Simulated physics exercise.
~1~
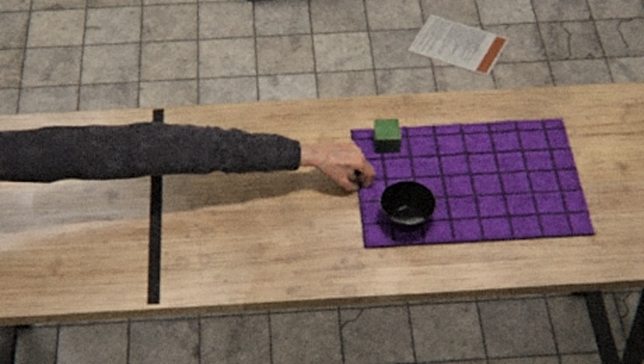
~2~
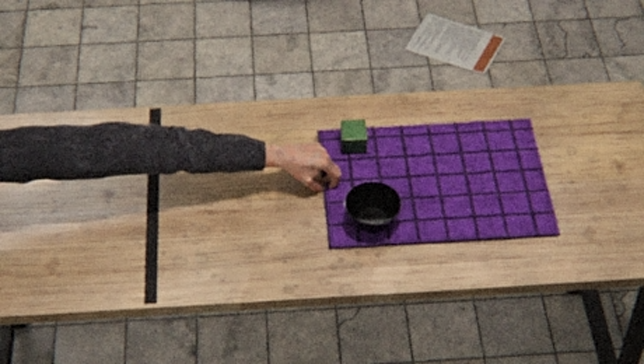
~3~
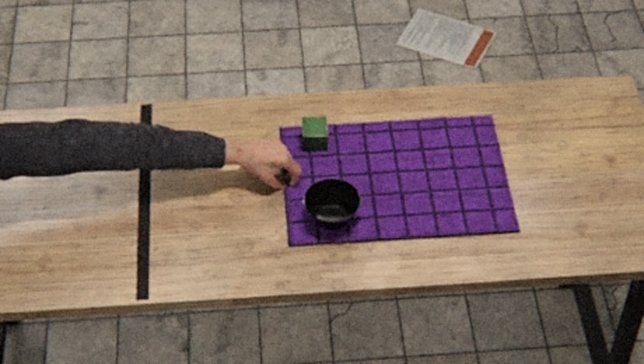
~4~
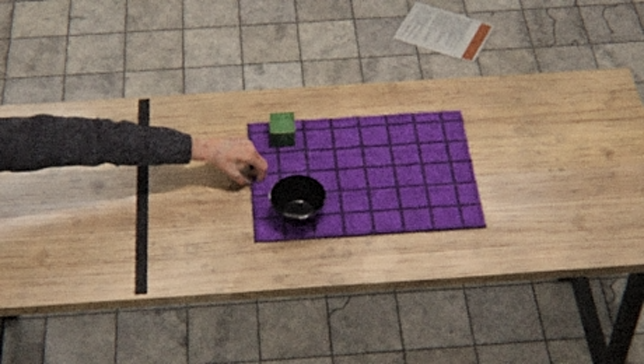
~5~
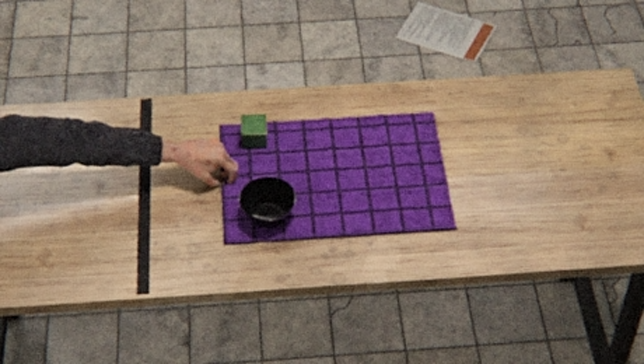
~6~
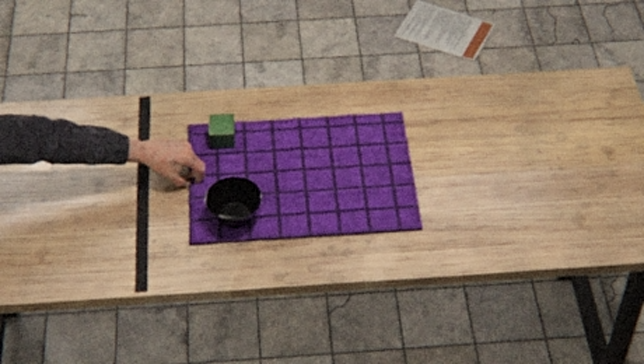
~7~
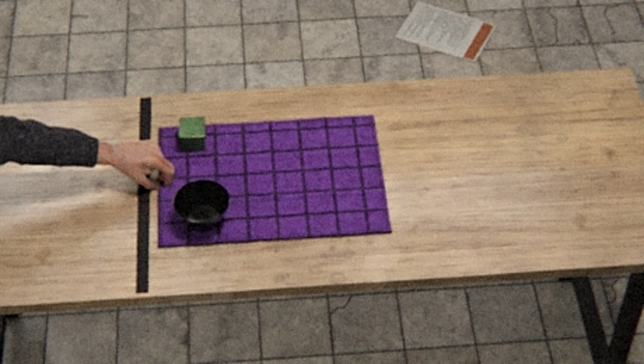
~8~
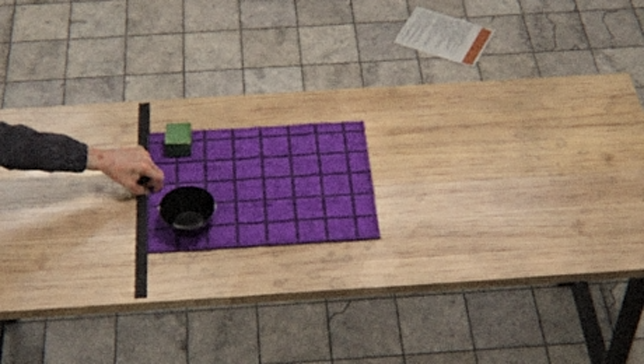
A purple table runner with a dark grid slides left across a pale wooden table, seen from above by a gently swaying camera, with grey tiles and a printed sheet on the floor beyond. A hand in a dark grey sleeve grips its left edge, drawing it toward a black strip of tape across the tabletop. A black bowl rides near that edge, with a green block behind it at the far corner. Both travel steadily along with the cloth. The hand passes over the tape, and the runner's hem comes up to it, with bowl and block still aboard.
